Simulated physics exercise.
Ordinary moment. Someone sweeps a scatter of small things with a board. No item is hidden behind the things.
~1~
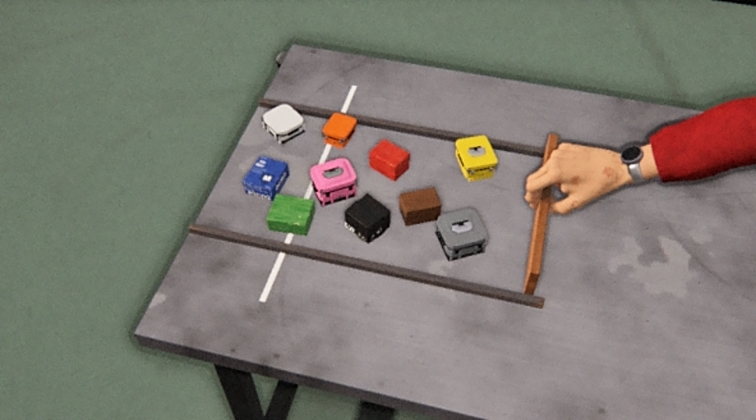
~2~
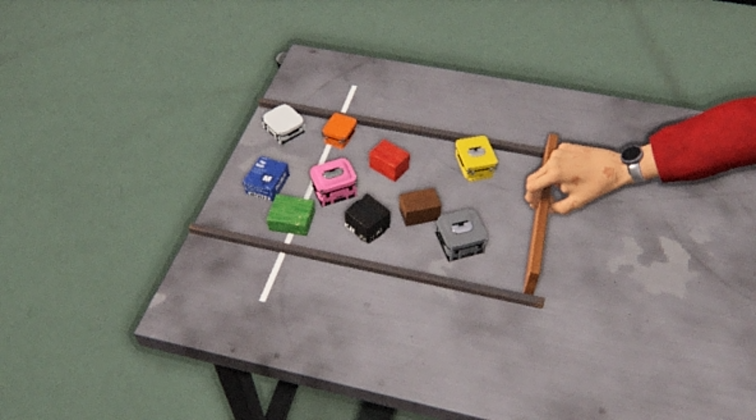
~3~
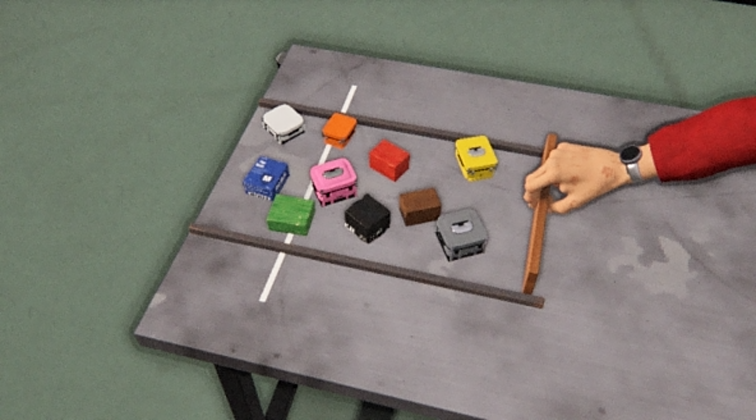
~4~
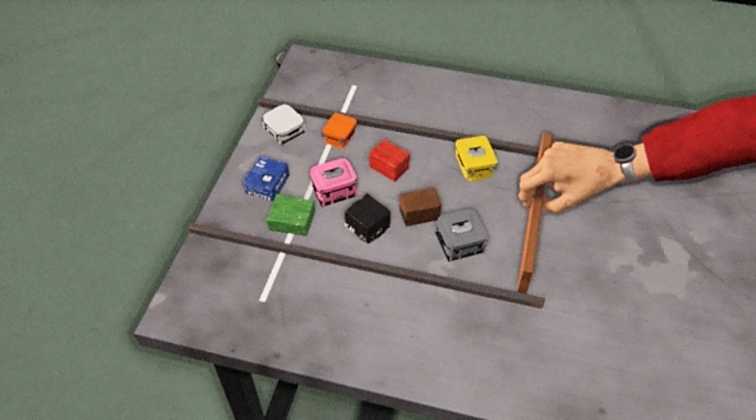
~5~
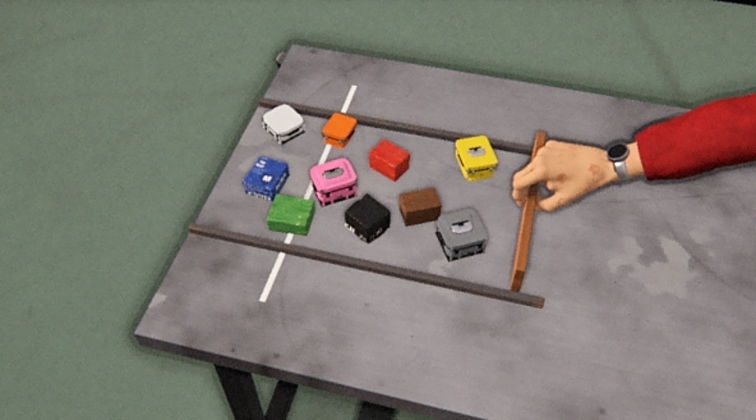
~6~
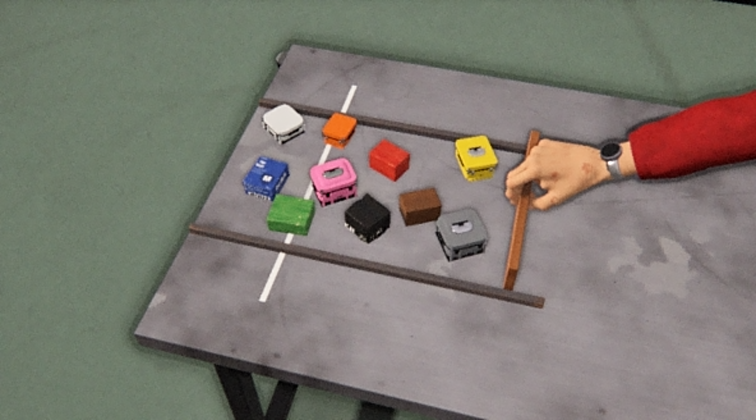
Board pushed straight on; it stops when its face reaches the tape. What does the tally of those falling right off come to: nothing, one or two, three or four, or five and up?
The pieces that topple off will total nothing.
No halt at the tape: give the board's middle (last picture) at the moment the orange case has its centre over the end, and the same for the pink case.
The middle is at (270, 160) when it's the orange case, and at (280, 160) when it's the pink case.
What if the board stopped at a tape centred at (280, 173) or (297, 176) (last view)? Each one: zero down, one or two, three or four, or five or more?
Counts by place: 3 or 4, then 1 or 2.
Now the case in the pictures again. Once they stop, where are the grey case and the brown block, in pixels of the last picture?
They come to rest around (285, 193) and (298, 170).
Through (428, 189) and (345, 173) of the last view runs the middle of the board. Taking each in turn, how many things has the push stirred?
By then 4, and later 9.
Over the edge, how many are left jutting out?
Number: 3.
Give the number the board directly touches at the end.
4 of them.
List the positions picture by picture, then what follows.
White case (284, 124); blue box (267, 178); green block (292, 215); board (542, 211); tape (314, 179), in the first frame.
Blue box (267, 179); yellow case (476, 159), in the second frame.
Green block (292, 215); grey case (461, 235), in the third frame.
White case (284, 124); red block (389, 161), in the fourth frame.
Blue box (267, 179); board (529, 208), in the fifth frame.
White case (284, 124); blue box (267, 179); green block (292, 215); board (522, 207); tape (314, 179), in the sixth frame.
A little later, none off yet; white case at rest near (284, 124); blue box at rest near (267, 179); green block at rest near (292, 215).
When it is over, the number that fall off is zero.
